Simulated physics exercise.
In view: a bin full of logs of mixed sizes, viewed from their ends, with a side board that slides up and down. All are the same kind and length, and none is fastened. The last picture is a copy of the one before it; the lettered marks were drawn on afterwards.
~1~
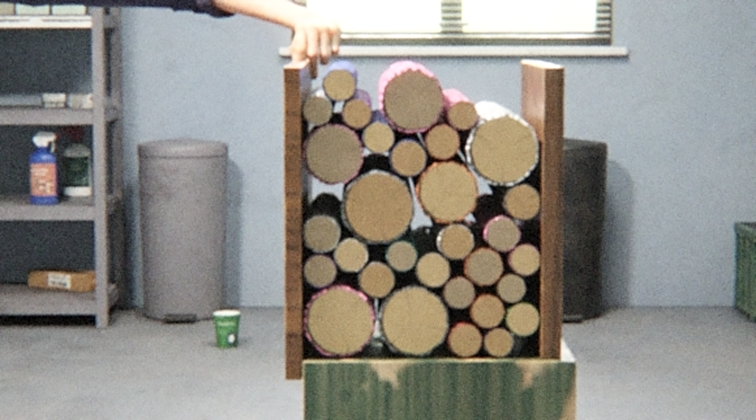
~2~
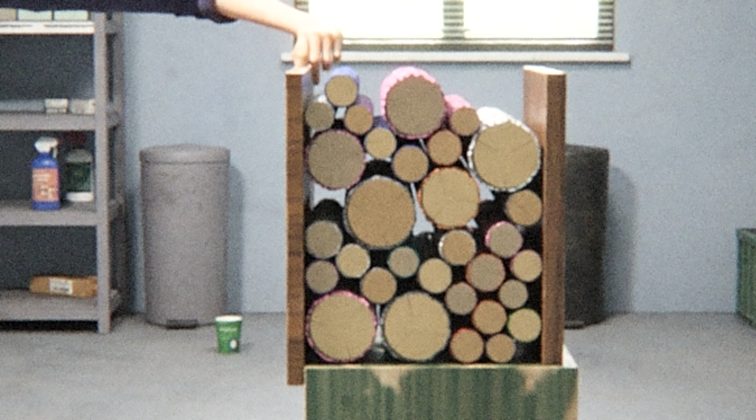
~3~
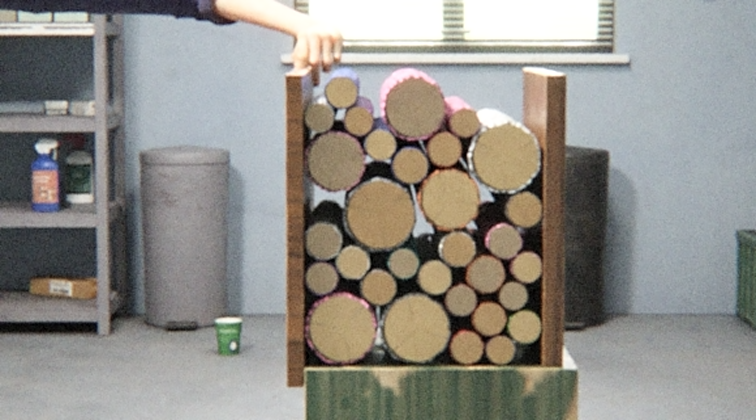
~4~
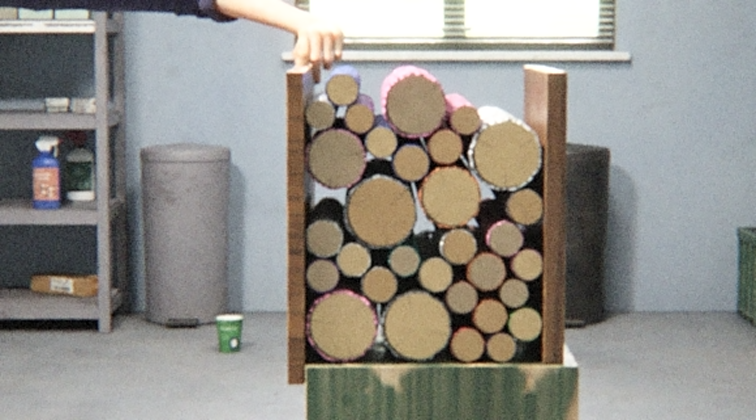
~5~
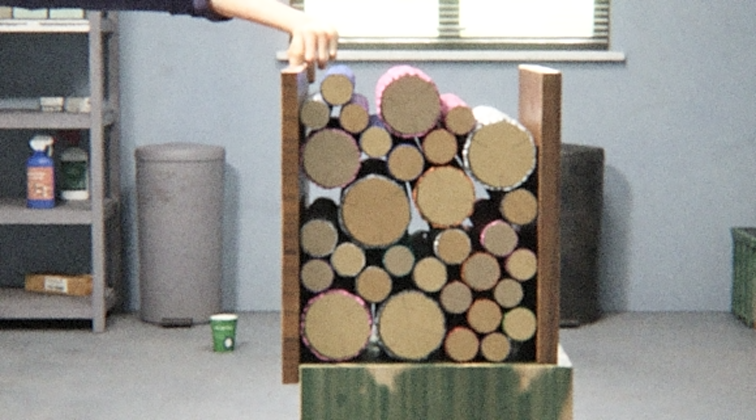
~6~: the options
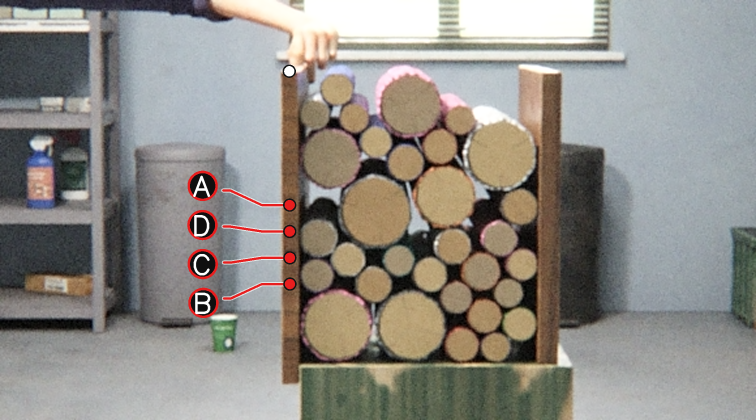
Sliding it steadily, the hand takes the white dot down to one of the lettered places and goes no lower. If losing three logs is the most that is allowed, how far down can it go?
Lower it to A and no more.
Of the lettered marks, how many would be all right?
One of the four.
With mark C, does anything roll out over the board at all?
Yes, at C.
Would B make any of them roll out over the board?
Yes.
On the copy, A at (290, 205); B at (290, 284); C at (290, 258); D at (290, 231); the white dot at (289, 71).
On A. First, top of the board (298, 131).
Then, top of the board (299, 201).
Finally, top of the board (299, 204), two out over the board.
By contrast, B more than three out over the board; C more than three out over the board; D more than three out over the board.
